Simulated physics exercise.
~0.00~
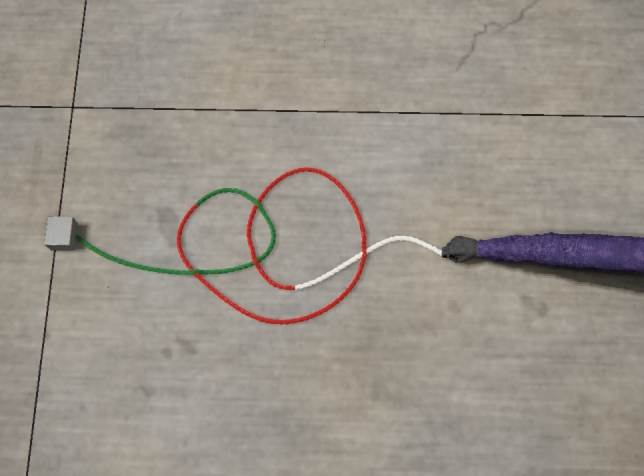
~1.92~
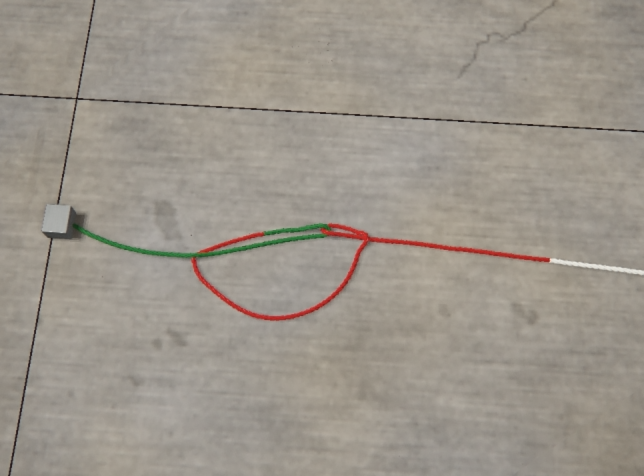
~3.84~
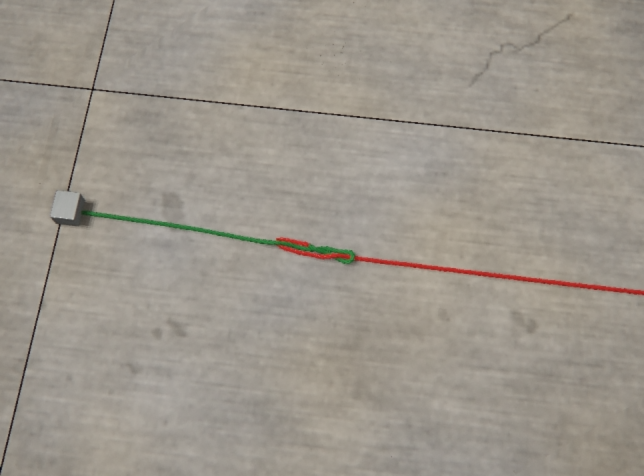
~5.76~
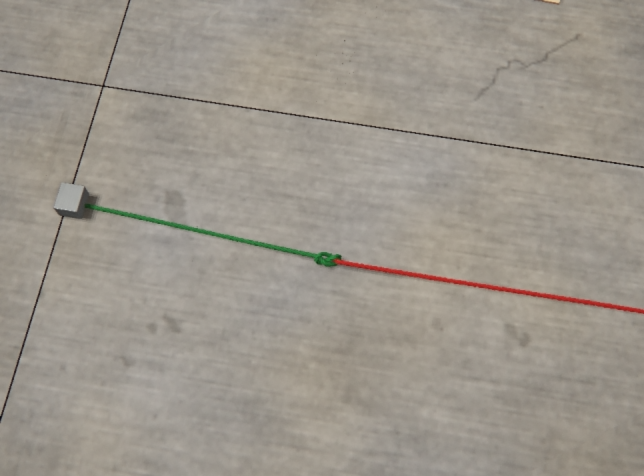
A looped rope is pulled to the right until it jams in a small knot.
